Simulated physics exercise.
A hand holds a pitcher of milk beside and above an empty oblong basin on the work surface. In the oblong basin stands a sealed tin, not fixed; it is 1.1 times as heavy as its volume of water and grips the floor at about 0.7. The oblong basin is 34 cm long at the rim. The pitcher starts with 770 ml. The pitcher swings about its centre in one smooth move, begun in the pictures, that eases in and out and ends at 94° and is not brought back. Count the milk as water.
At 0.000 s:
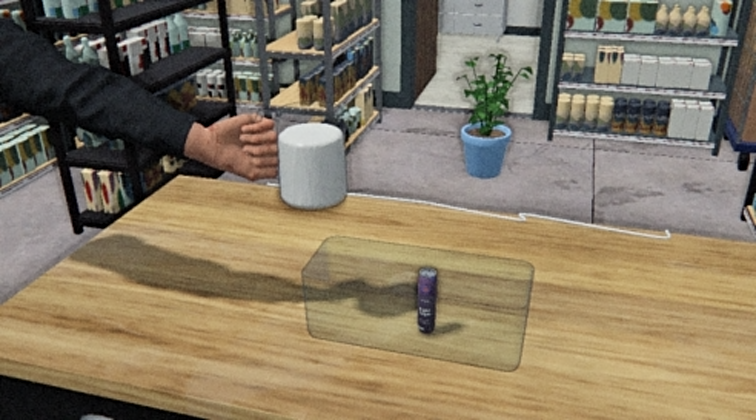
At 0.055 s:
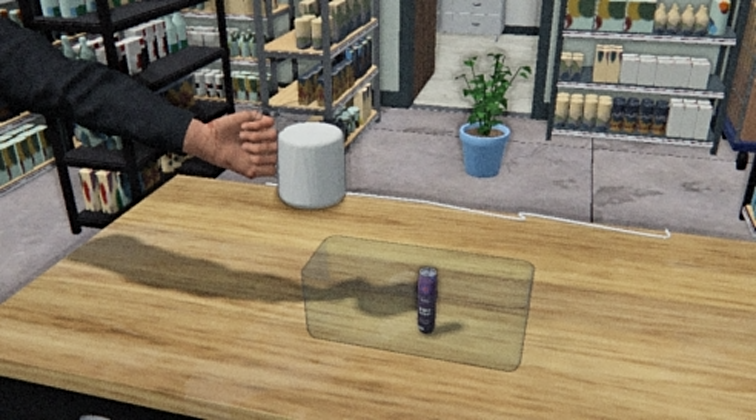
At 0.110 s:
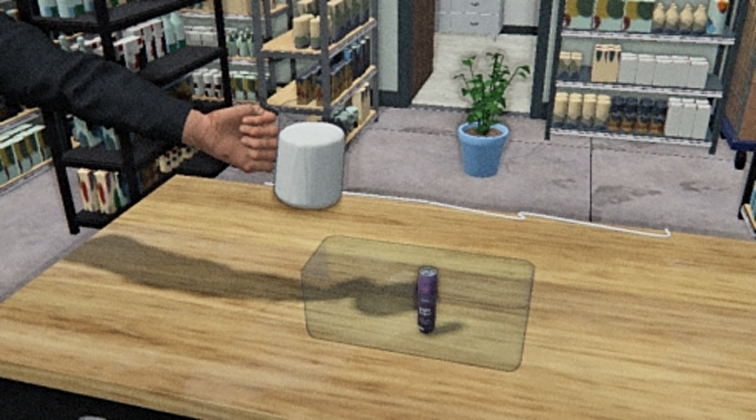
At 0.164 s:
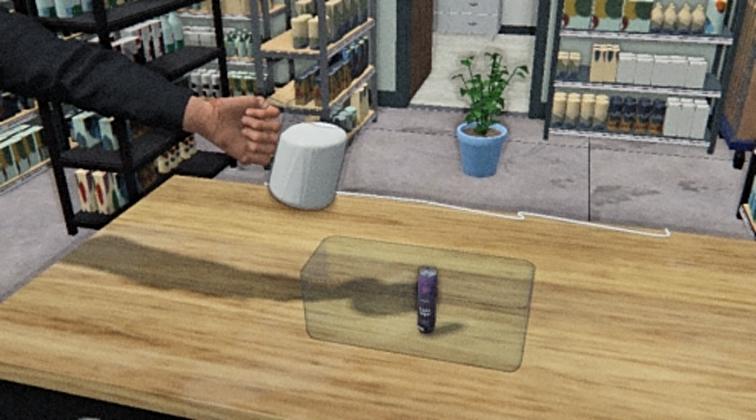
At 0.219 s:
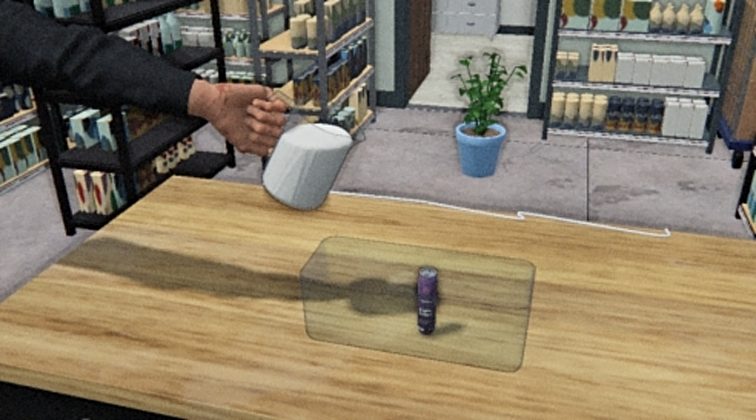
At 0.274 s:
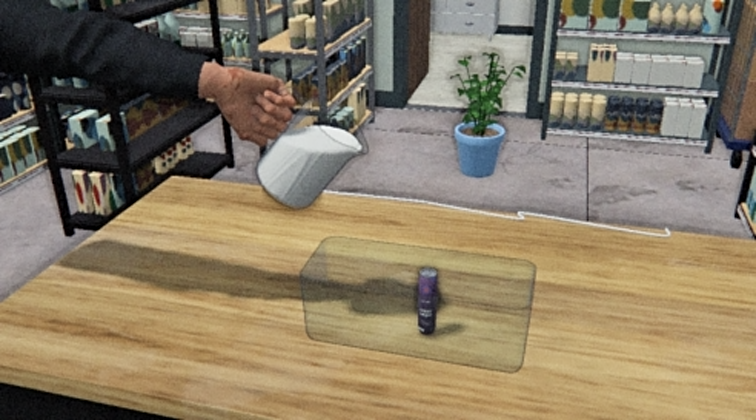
A hand in a dark sleeve steadily tilted a pale pitcher to the right above a wooden counter, while a small purple tin stayed still by a clear, empty oblong basin.
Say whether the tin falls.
The tin goes over.
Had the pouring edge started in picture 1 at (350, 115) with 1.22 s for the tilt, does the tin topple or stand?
Then it goes over.
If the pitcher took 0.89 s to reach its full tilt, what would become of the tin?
Then it topples.
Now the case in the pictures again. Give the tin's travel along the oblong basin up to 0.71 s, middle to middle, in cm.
About 3 cm.
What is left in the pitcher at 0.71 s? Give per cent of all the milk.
Near 40 in a hundred.
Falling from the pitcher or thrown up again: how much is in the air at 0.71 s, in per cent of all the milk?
Some 26 per cent.
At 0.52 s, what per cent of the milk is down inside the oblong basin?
About 4 per cent.
By 0.52 s the tilt is 90° and 75 per cent is still to pour; the tin stands where it began.
By 0.71 s the tilt is 94° and 39 per cent is still to pour; the tin stands 3 cm from where it began.
By 0.90 s the tilt is 94° and 20 per cent is still to pour; the tin lies on its side.
By 1.11 s the tilt is 94° and 10 per cent is still to pour; the tin lies on its side.
At rest the tin lies on its side.
